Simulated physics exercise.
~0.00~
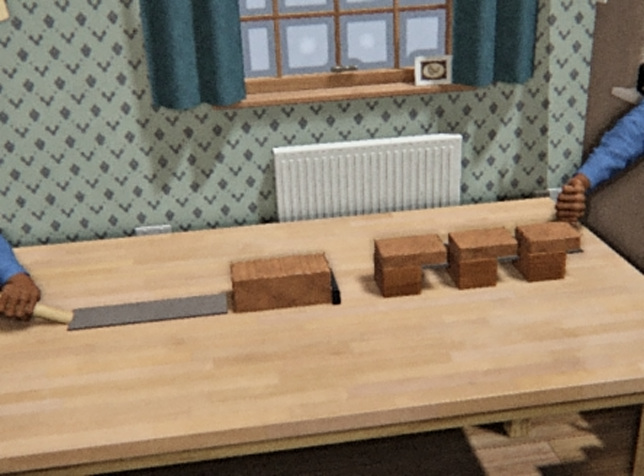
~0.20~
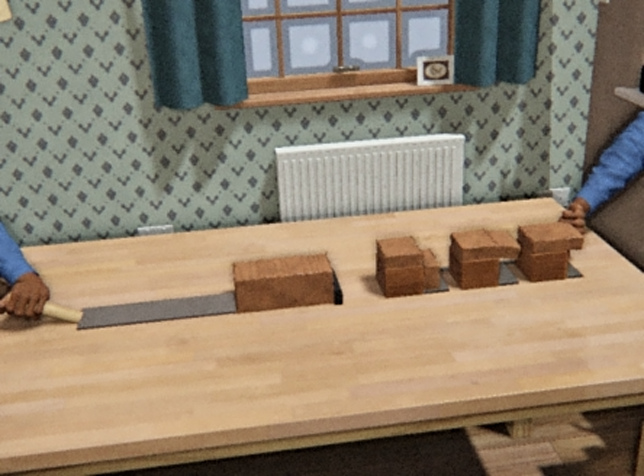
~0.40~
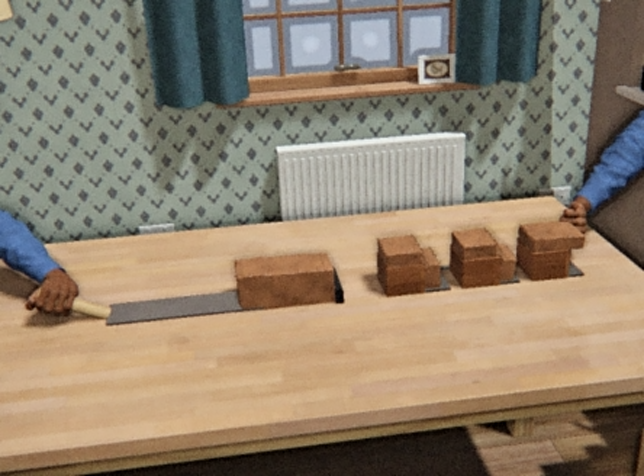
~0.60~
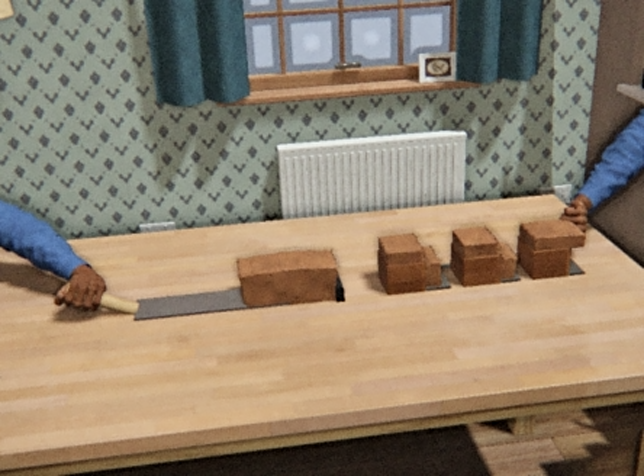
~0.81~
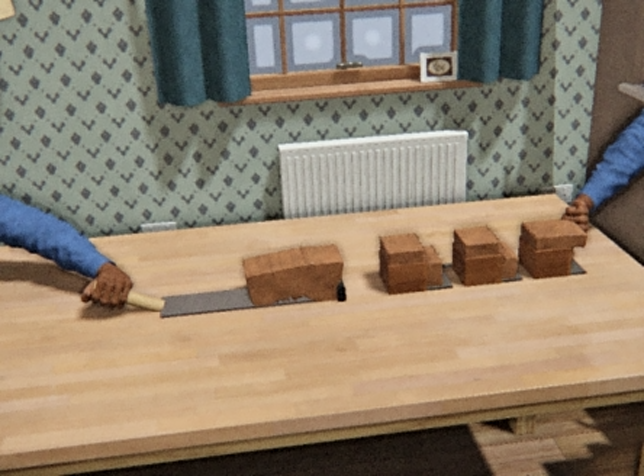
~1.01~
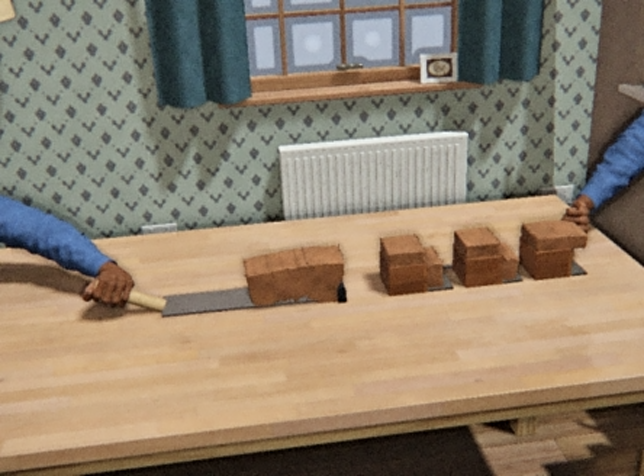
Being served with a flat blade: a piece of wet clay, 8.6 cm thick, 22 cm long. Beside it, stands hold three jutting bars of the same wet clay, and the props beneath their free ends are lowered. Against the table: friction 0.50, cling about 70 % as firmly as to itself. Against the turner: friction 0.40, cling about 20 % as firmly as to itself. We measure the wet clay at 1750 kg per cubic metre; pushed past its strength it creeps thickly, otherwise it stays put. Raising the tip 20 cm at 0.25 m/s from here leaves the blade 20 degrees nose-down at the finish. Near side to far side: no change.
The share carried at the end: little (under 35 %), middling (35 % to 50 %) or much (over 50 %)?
At the end the share carried is in the highest range, above 50 %.
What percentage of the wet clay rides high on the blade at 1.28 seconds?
Near 30 % then.
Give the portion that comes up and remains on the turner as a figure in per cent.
Roughly 60 per cent.
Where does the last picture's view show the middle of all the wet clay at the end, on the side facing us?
You'll find it around (307, 229).
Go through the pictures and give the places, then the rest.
In the first picture, handle end of the blade at (68, 331), not yet moved; crest of the wet clay at (318, 272); drop of the bar ends 0, 0, 0 (left to right).
In the second picture, handle end of the blade at (77, 330), moved 1.5 cm; crest of the wet clay at (320, 272); drop of the bar ends 7.1 cm, 1.1 cm, 3 mm (left to right).
In the third picture, handle end of the blade at (106, 326), moved 7.6 cm; crest of the wet clay at (251, 276); drop of the bar ends 7.2 cm, 7.0 cm, 4 mm (left to right).
In the fourth picture, handle end of the blade at (135, 321), moved 14 cm; crest of the wet clay at (291, 269); drop of the bar ends 7.2 cm, 7.0 cm, 5 mm (left to right).
In the fifth picture, handle end of the blade at (161, 318), moved 19 cm; crest of the wet clay at (315, 263); drop of the bar ends 7.2 cm, 7.0 cm, 5 mm (left to right).
In the sixth picture, handle end of the blade at (163, 317), moved 19 cm; crest of the wet clay at (313, 264); drop of the bar ends 7.2 cm, 7.0 cm, 5 mm (left to right).
After 1.28 s, the tip is 7.2 cm up.
After 1.61 s, the tip is 15 cm up.
After 1.94 s, the tip is 20 cm up and 60 % is riding high on the blade.
After 2.27 s, the tip is 20 cm up and 60 % is riding high on the blade.
After 3.10 s, the tip is 20 cm up and 60 % is riding high on the blade.
